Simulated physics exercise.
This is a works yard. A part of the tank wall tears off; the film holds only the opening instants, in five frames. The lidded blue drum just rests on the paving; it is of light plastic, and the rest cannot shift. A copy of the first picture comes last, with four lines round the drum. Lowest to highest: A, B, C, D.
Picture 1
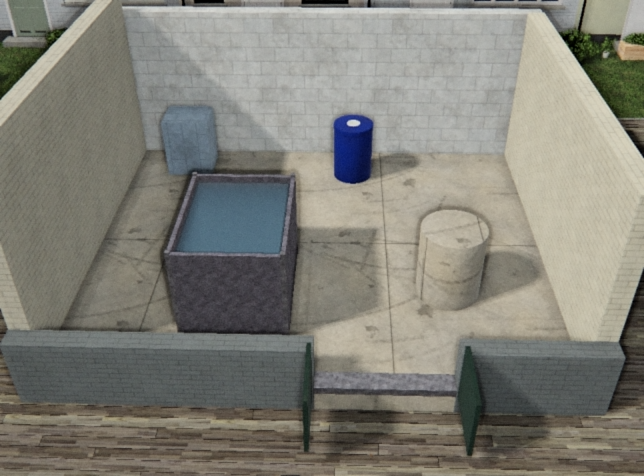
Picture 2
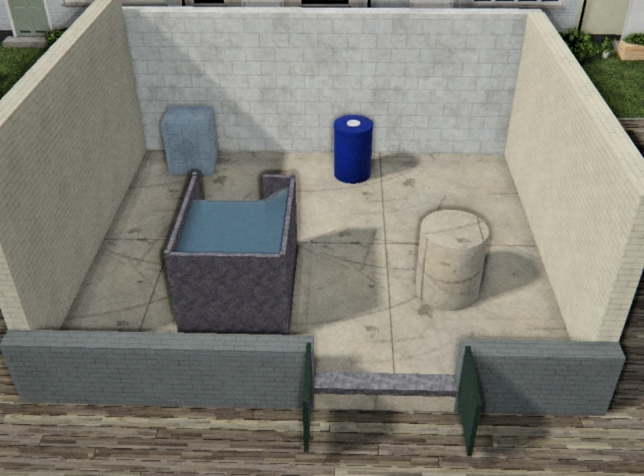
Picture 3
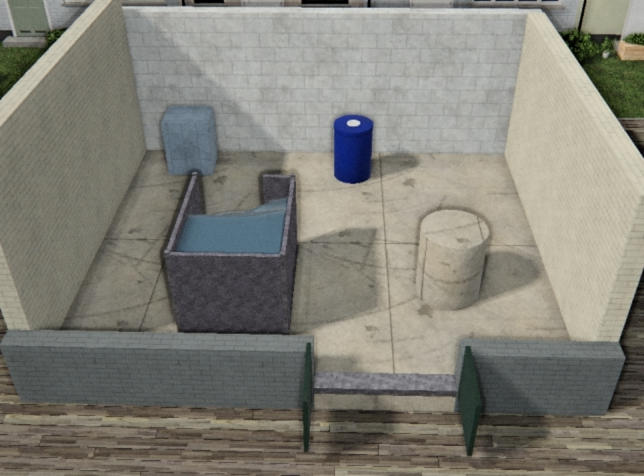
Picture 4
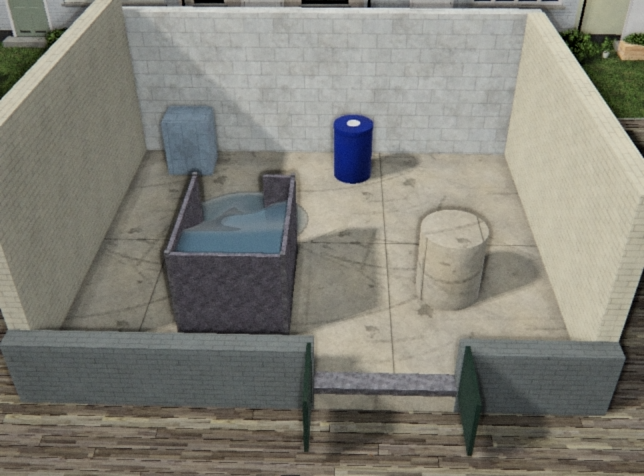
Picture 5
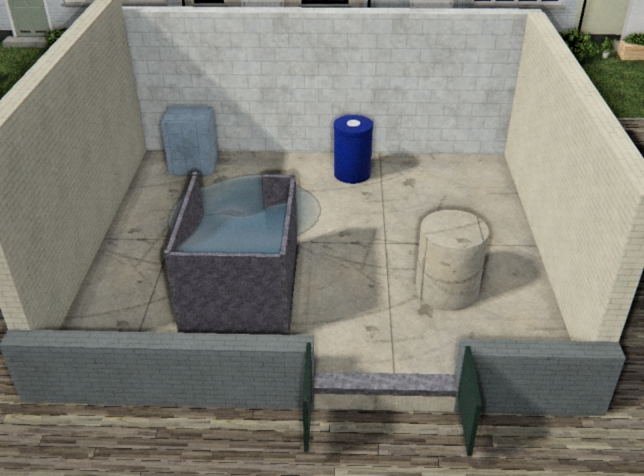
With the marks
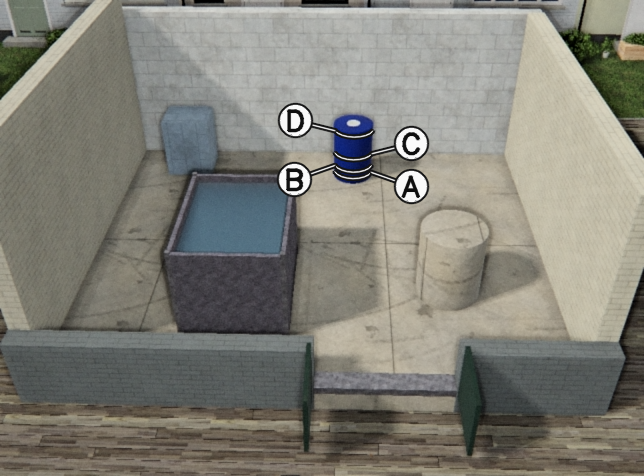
Water spreading from the open back of a dark stone tank across a walled yard floor, blue drum and pale cylinder standing still.
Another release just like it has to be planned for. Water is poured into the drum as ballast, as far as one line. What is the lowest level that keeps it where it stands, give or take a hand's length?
The limit is C.
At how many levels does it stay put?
Two.
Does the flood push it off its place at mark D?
No, that is safe.
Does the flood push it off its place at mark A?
Yes, that goes wrong.
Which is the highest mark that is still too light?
The answer is B.
On the marked copy, A at (352, 178); B at (353, 172); C at (353, 159); D at (353, 137); from the bottom up A, B, C, D.
With A, it is pushed about 5 times its own width away.
With B, it is pushed about half its own width away.
With C, it does not move.
With D, it does not move.
